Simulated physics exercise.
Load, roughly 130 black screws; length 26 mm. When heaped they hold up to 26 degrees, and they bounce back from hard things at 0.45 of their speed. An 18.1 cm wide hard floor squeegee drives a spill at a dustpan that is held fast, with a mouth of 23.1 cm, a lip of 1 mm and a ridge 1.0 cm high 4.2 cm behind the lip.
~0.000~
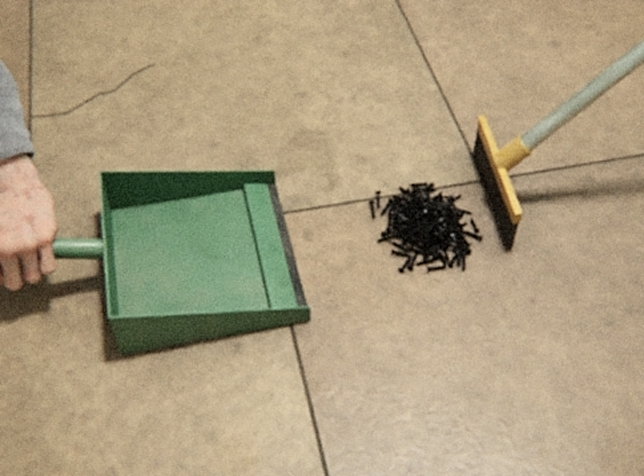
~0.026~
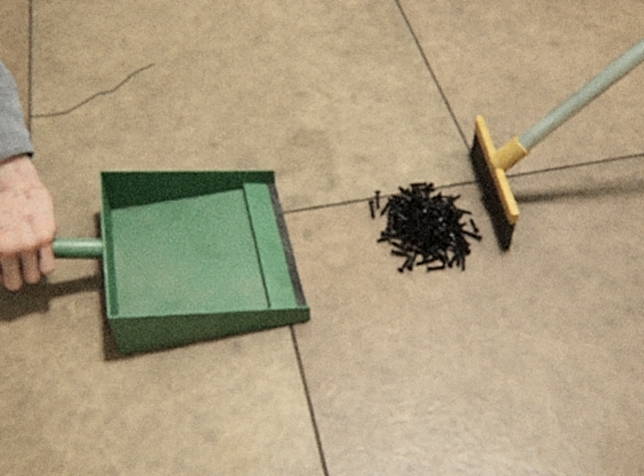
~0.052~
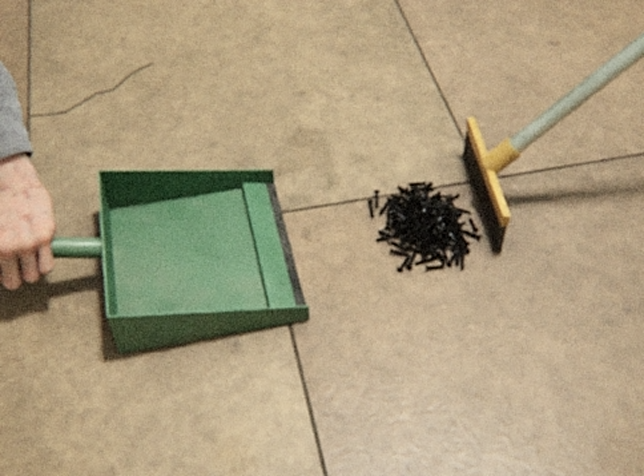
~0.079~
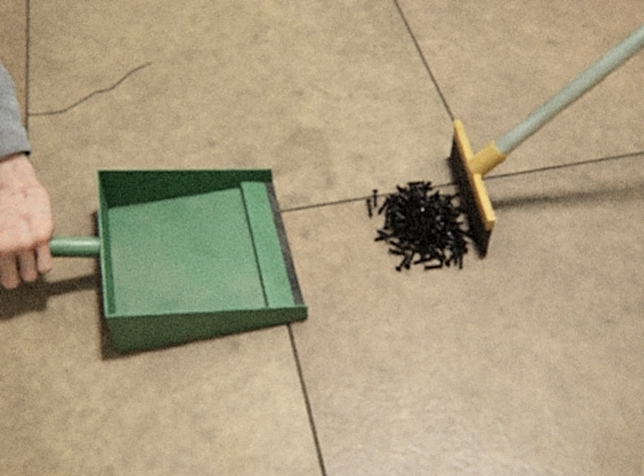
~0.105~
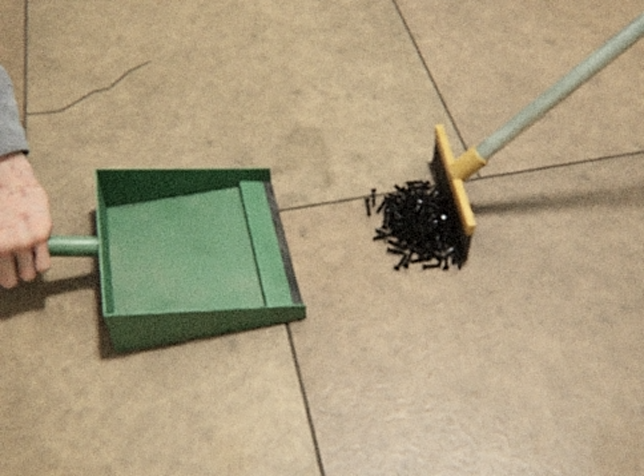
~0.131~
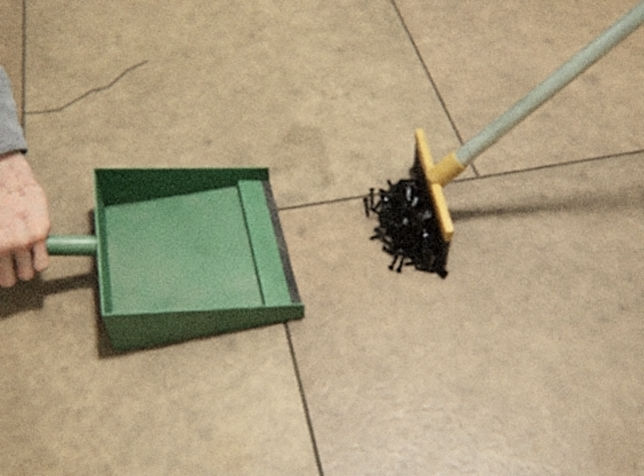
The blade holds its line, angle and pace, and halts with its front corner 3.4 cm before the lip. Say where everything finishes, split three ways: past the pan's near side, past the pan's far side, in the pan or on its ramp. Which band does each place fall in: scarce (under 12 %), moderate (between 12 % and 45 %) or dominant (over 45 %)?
Near side: Scarce; far side: Scarce; pan: Dominant.
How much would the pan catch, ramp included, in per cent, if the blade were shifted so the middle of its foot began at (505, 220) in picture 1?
Around 65 %.
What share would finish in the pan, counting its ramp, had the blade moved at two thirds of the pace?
Then near 35 in a hundred.
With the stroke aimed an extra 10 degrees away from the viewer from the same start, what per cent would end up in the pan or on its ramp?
Estimate: 65 % in pan or on ramp.
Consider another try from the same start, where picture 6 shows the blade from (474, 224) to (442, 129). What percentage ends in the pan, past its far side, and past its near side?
The pan gets 25, the far side 0 and the near side 5.
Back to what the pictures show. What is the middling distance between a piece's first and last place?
Median: Approx. 20 cm.
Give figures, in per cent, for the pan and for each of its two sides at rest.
Tally in %: Near side 5; far side 0; pan 70.
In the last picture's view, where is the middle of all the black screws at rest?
About (272, 252).
Then, at 0.22 s, middle of the blade 10 cm from the lip; 0 % over the lip, far side 0 %, near side 0 %.
Then, at 0.28 s, middle of the blade 5 cm from the lip; 5 % over the lip, far side 0 %, near side 5 %.
After 0.48 s, middle of the blade 4 cm from the lip; 70 % over the lip, far side 0 %, near side 5 %.
At rest (1.1 s), near side 5 %, far side 0 %, pan 70 %, in front of the lip or behind the blade 25 %.
